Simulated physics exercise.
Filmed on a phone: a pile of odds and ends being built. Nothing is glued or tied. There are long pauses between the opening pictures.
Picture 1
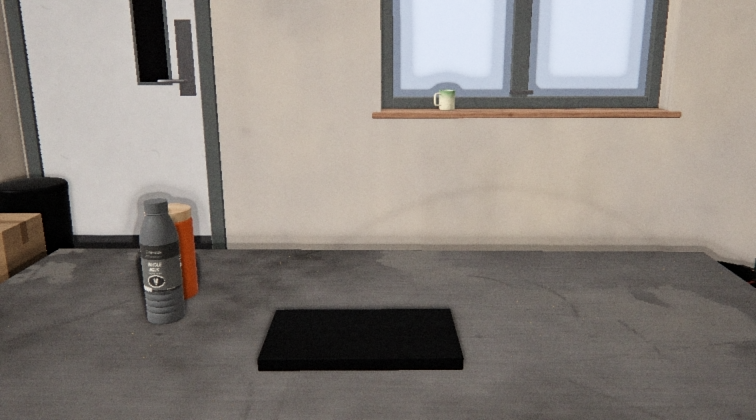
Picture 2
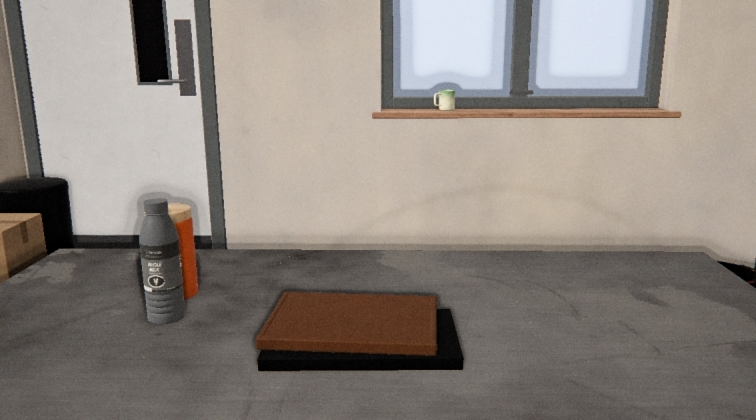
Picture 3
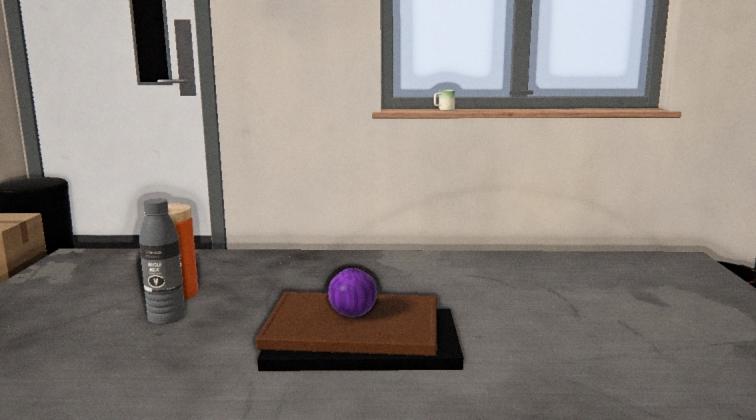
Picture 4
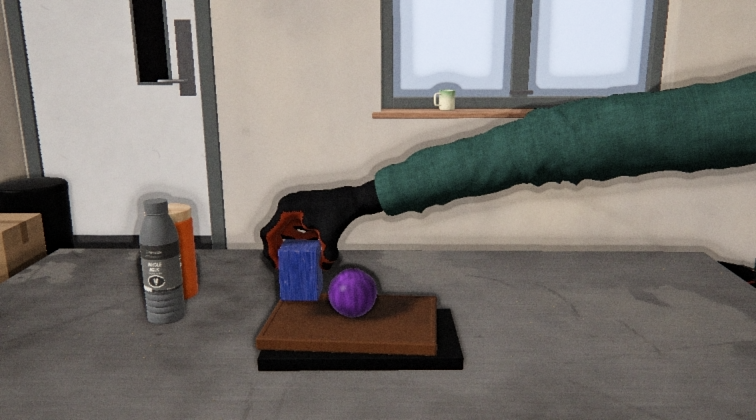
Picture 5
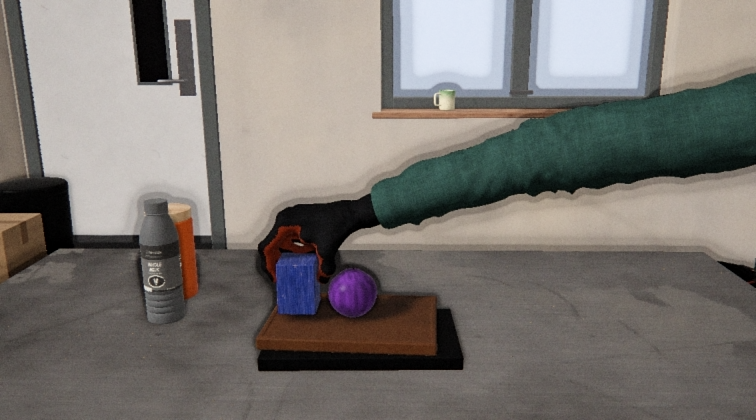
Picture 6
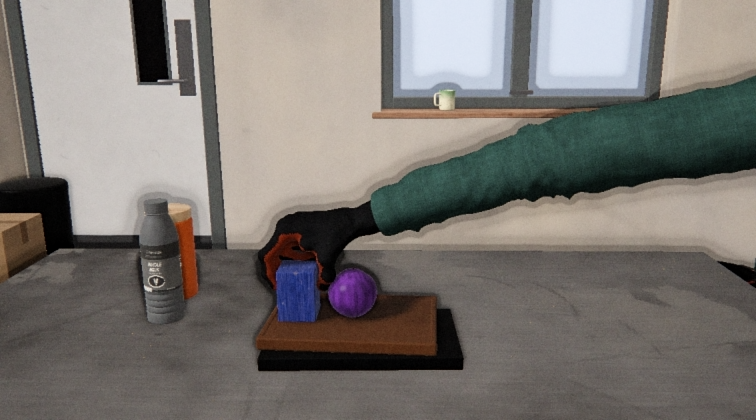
On a grey table, a brown tray appeared on a black slab, then a purple ball on the tray, before a gloved hand lowered a blue block onto it, just left of the ball.
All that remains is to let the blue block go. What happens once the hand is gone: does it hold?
Here the pile keeps its balance.
Then, 0.30 s later than the last frame, all is still.
Then, 0.60 s later than the last frame, blue block resting near (300, 292).
When it is over, all 6 as before. End places, in pixels of the last picture, blue block near (300, 292). The pile stays up.
